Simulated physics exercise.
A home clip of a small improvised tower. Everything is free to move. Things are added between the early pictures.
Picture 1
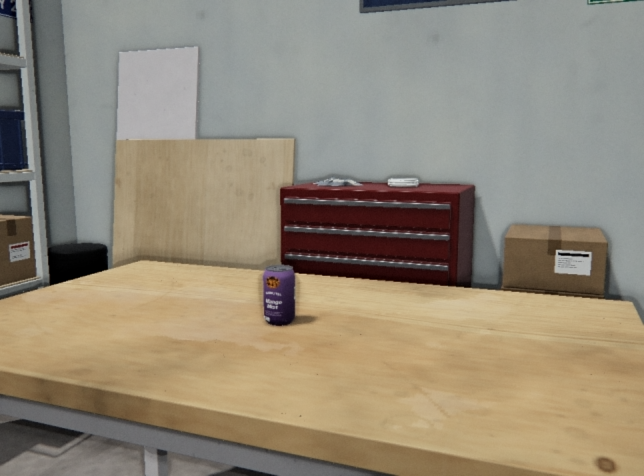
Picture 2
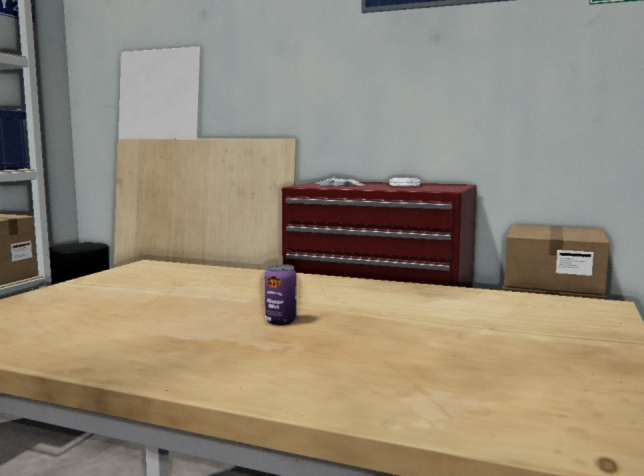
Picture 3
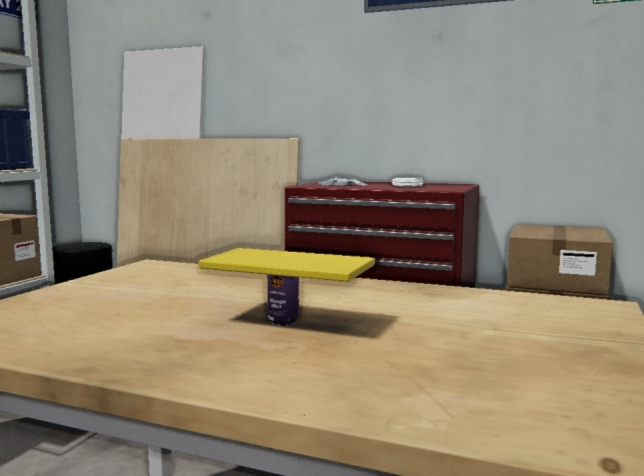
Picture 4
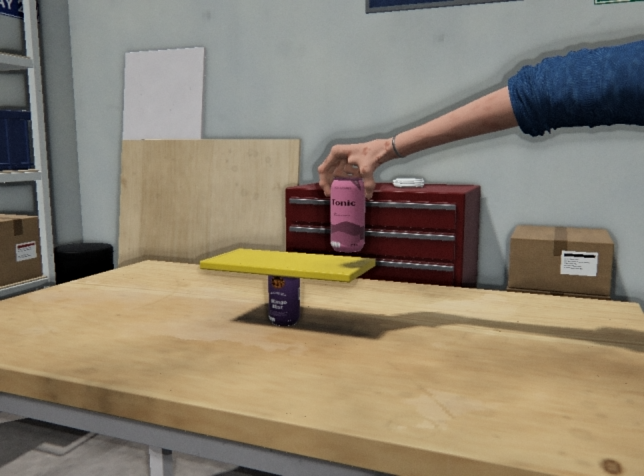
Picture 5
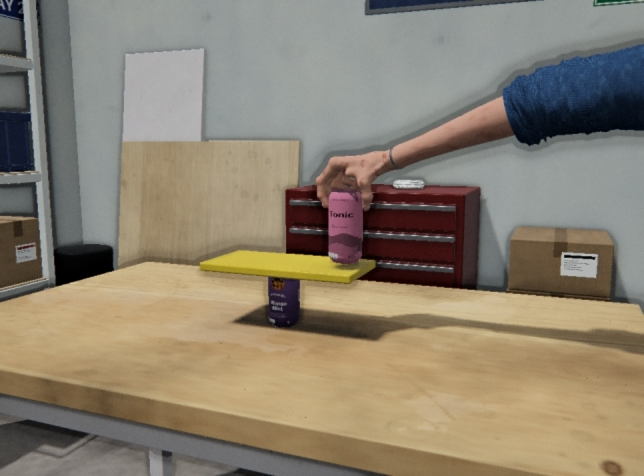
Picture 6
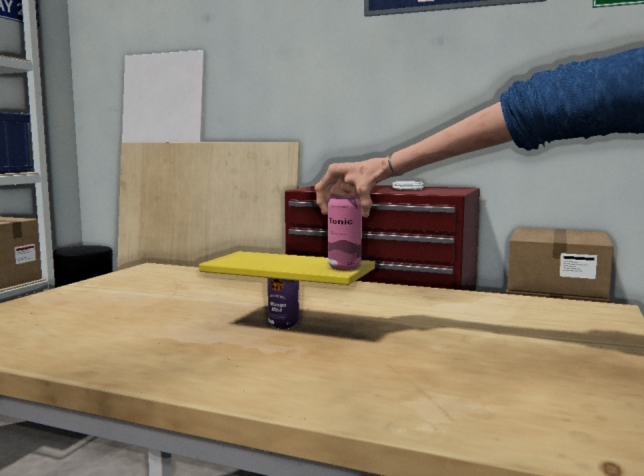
A purple can stands almost still on a pale wooden table in a workshop-like room, seen from slightly above, with a red drawer chest, leaning boards and cardboard boxes behind. A flat yellow board then appears across its top. From the right, a blue-sleeved arm lowers a pink can onto the board's right end and keeps hold of it, while the view shifts very slightly.
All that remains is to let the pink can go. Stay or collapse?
Outcome: The stack gives way.
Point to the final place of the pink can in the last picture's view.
Around (406, 320).
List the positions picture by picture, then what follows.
In the first picture, the last thing is not in view yet; purple can (279, 295).
In the second picture, the last thing is not in view yet; purple can (281, 295).
In the third picture, the last thing is not in view yet; purple can (283, 295).
The fourth picture shows on its way; pink can (348, 214); purple can (284, 296).
The fifth picture shows on its way; pink can (345, 226); purple can (284, 297).
The sixth picture shows in place under the hand; pink can (345, 233); purple can (284, 298).
Then, 0.50 s on from there, pink can now fallen; yellow lid turned 25° from how it was put.
Then, 0.70 s on from there, yellow lid turned 54° from how it was put.
Then, 1.00 s on from there, yellow lid turned 40° from how it was put.
In the end, fallen, pink can; toppled in the stack, yellow lid; purple can unmoved. At the end, from the last picture's camera, pink can near (406, 320). The stack loses its balance.
